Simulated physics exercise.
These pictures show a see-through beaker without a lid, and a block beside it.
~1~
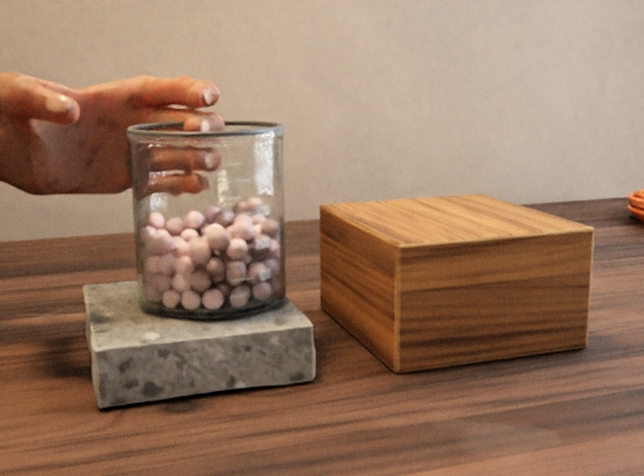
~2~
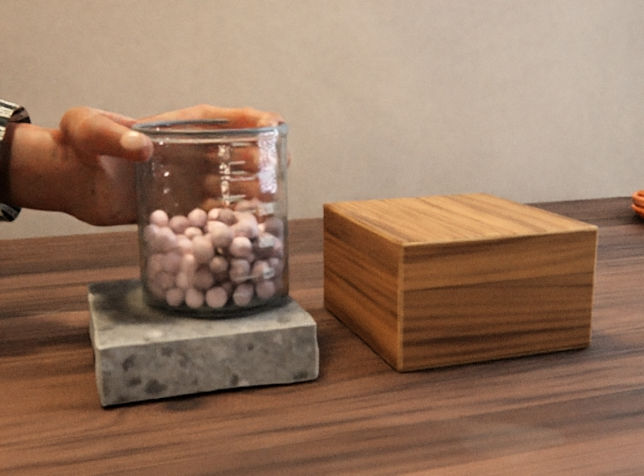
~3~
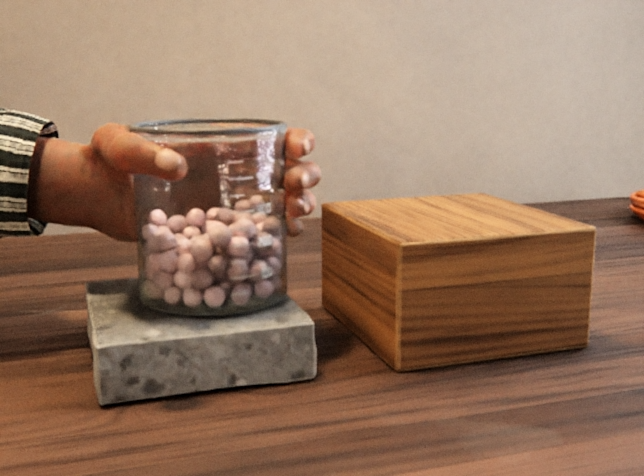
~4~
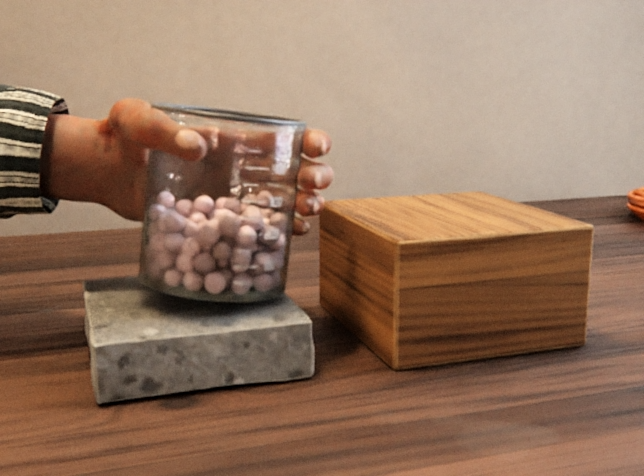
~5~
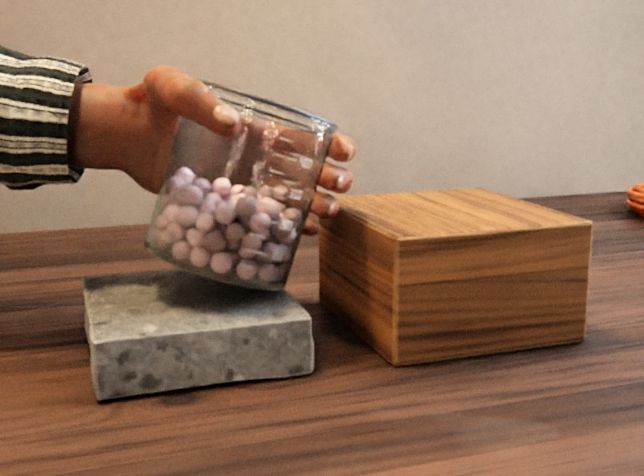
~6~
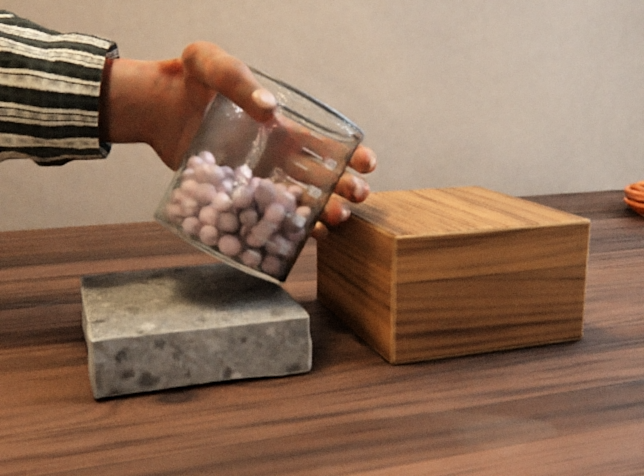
A hand, its striped sleeve coming into view, reaches in from the left over a dark wooden table against a plain beige wall, seen from slightly above. A clear, lidless beaker half full of pale pink sugar pearls stands on a grey stone slab, left of a brown wooden block. The hand grips the beaker, lifts it off the slab and tilts it steadily rightward, the pearls shifting inside.
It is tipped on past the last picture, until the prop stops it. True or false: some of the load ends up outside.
False.
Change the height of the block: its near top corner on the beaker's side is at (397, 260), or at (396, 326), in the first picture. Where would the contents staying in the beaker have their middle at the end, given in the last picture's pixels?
The middle comes to rest at (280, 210) the first time and at (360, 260) the second time.
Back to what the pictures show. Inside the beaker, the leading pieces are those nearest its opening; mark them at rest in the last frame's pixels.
Around (331, 203).
Then, 0.29 s on from there, the beaker leans 42°; everything is still inside.
Then, 0.55 s on from there, the beaker rests on the block at 48°; everything is still inside.
In the end, the beaker rests on the block at 48°; everything is still inside.
